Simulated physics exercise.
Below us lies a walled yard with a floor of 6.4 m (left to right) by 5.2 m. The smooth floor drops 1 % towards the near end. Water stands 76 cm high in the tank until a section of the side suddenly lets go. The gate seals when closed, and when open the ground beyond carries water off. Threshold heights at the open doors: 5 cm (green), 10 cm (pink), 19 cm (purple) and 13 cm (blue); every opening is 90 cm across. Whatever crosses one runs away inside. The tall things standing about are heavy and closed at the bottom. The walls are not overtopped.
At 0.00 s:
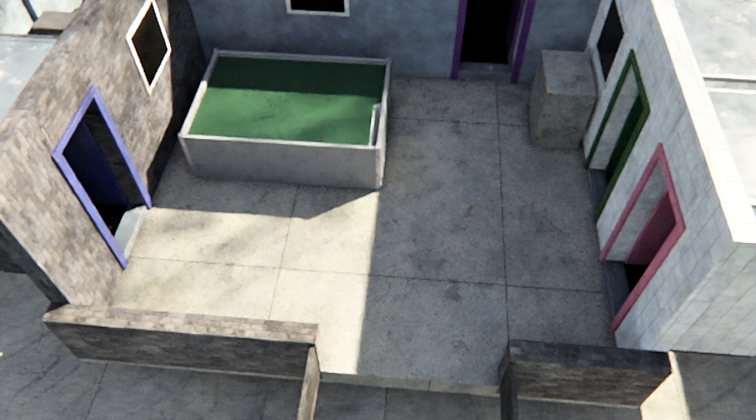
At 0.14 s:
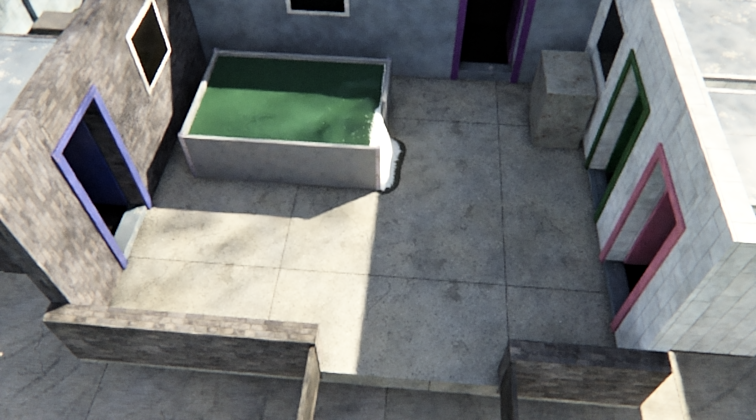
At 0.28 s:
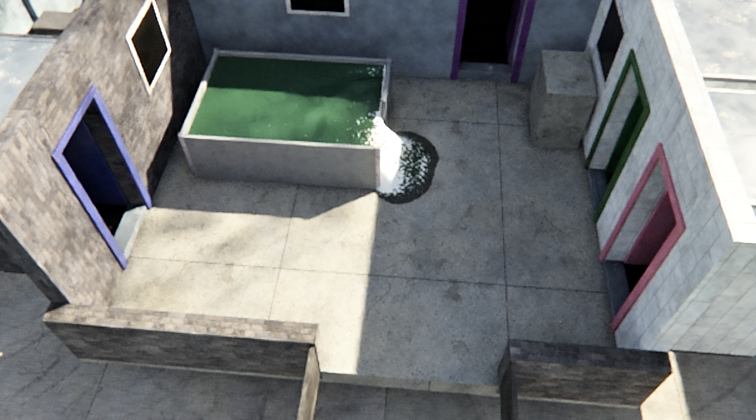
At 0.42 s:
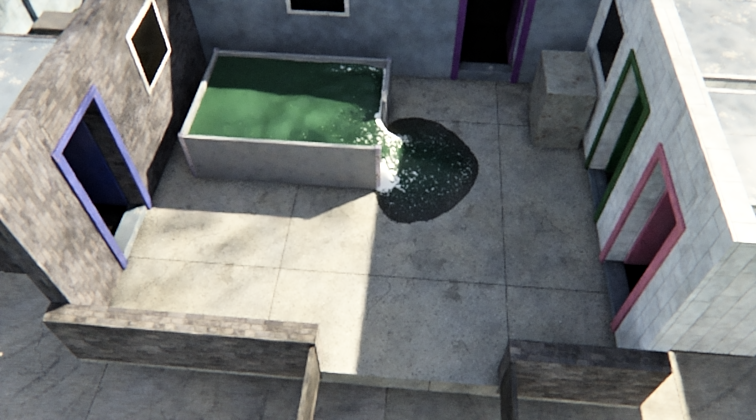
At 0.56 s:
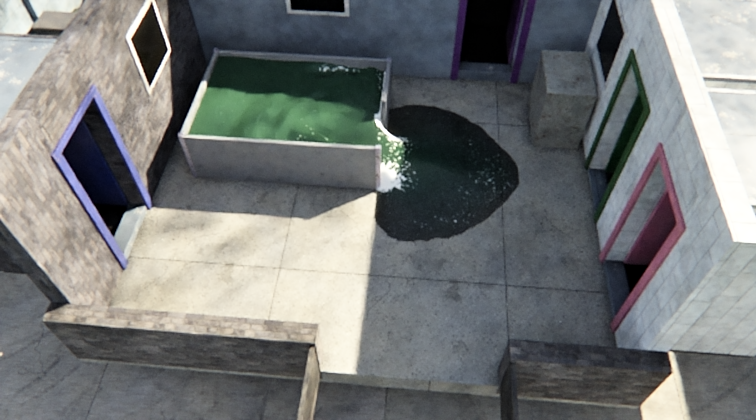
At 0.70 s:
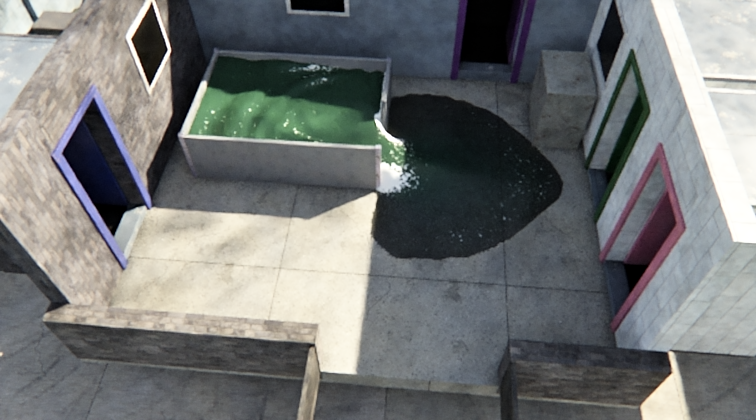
Green water pours from the right end of a tank and spreads across the yard floor.
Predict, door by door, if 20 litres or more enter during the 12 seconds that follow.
Door by door: At the green door it exceeds the limit; at the pink door it exceeds the limit; at the purple door it does not reach the limit; at the blue door it does not reach the limit.
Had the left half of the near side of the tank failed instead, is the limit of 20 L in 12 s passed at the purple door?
Against that limit: Purple below.
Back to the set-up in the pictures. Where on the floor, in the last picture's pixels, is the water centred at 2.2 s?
At about (356, 153).
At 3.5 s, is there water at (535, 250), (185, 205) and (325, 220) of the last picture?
In turn: Wet, dry, dry.
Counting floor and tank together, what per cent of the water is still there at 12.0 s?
About 62 per cent.
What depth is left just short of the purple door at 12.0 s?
Some 4.5 cm.
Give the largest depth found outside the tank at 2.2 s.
About 44 cm.
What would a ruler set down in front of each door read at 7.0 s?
In cm: Green 16, pink 16, purple 8, blue 6.
After 1.4 s water covers 40 % of the floor and is deepest (42 cm) near (391, 167); green door 12 cm at the sill, 43 L in, pink door 12 cm at the sill, 0 L in, purple door 5 cm at the sill, 0 L in, blue door not reached.
After 2.2 s water covers 45 % of the floor and is deepest (44 cm) near (612, 362); green door 24 cm at the sill, 163 L in, pink door 21 cm at the sill, 25 L in, purple door 13 cm at the sill, 0 L in, blue door not reached.
After 3.5 s water covers 50 % of the floor and is deepest (26 cm) near (615, 376); green door 24 cm at the sill, 364 L in, pink door 21 cm at the sill, 83 L in, purple door 17 cm at the sill, 2 L in, blue door not reached.
After 7.0 s water covers 90 % of the floor and is deepest (20 cm) near (615, 376); green door 16 cm at the sill, 676 L in, pink door 16 cm at the sill, 167 L in, purple door 8 cm at the sill, 4 L in, blue door 6 cm at the sill, 0 L in.
After 12.0 s water covers 100 % of the floor and is deepest (12 cm) near (584, 374); green door 10 cm at the sill, 846 L in, pink door 11 cm at the sill, 194 L in, purple door 4 cm at the sill, 4 L in, blue door 9 cm at the sill, 0 L in.
